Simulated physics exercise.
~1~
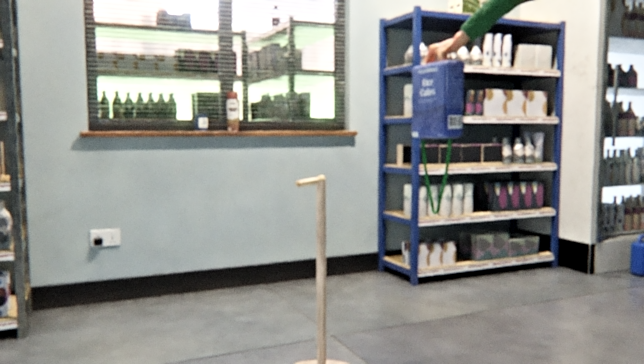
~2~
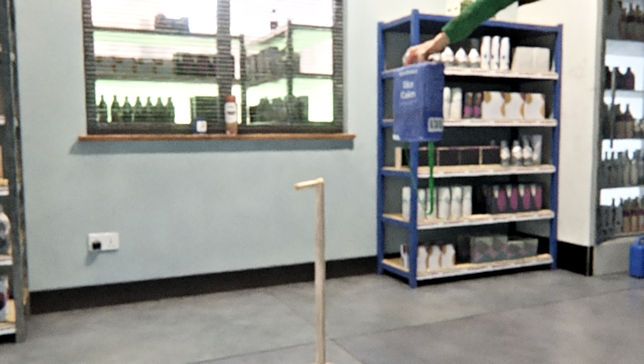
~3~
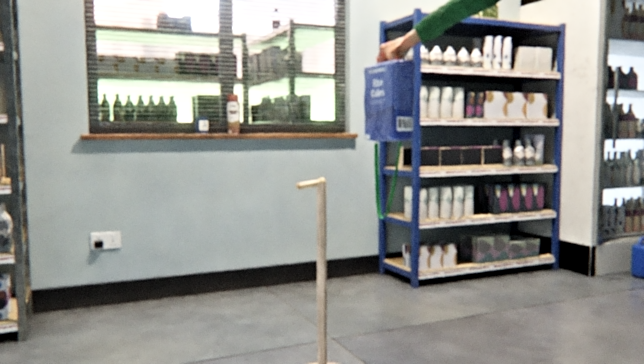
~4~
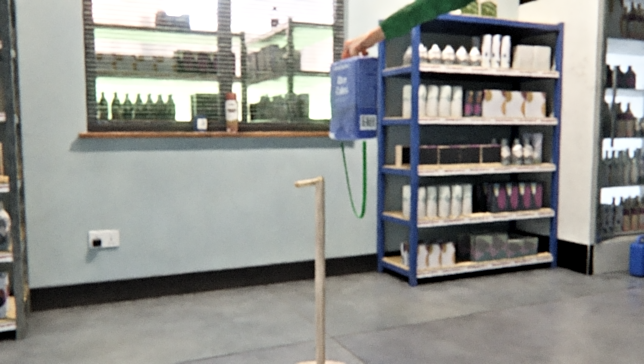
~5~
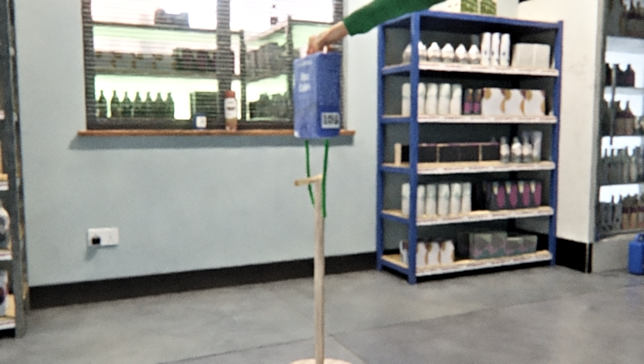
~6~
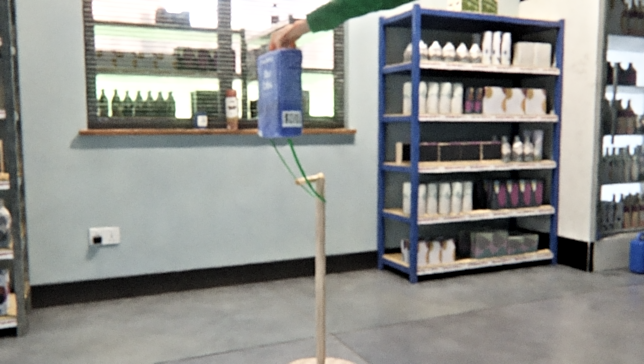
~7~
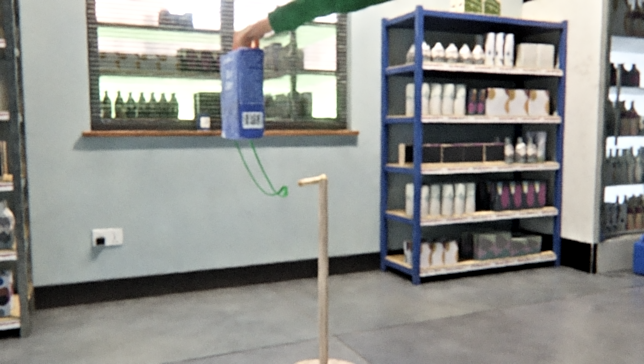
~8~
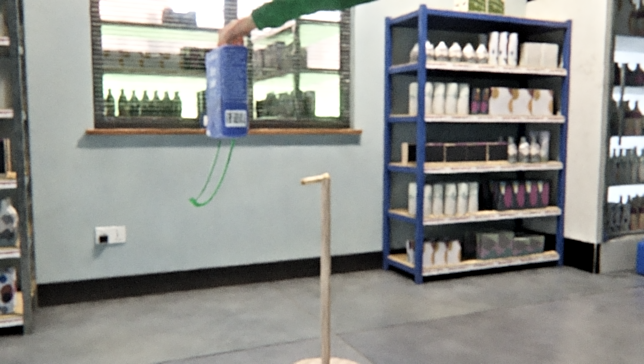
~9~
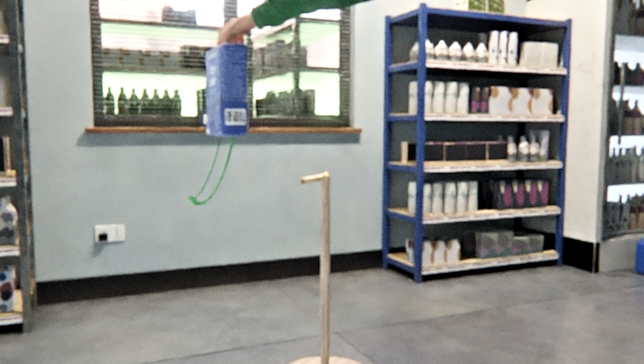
A blue bag with a green loop hanging beneath it was carried leftward by a green-sleeved arm, its loop brushing over the top of a short wooden post, before it passed clear and stopped in front of the window.
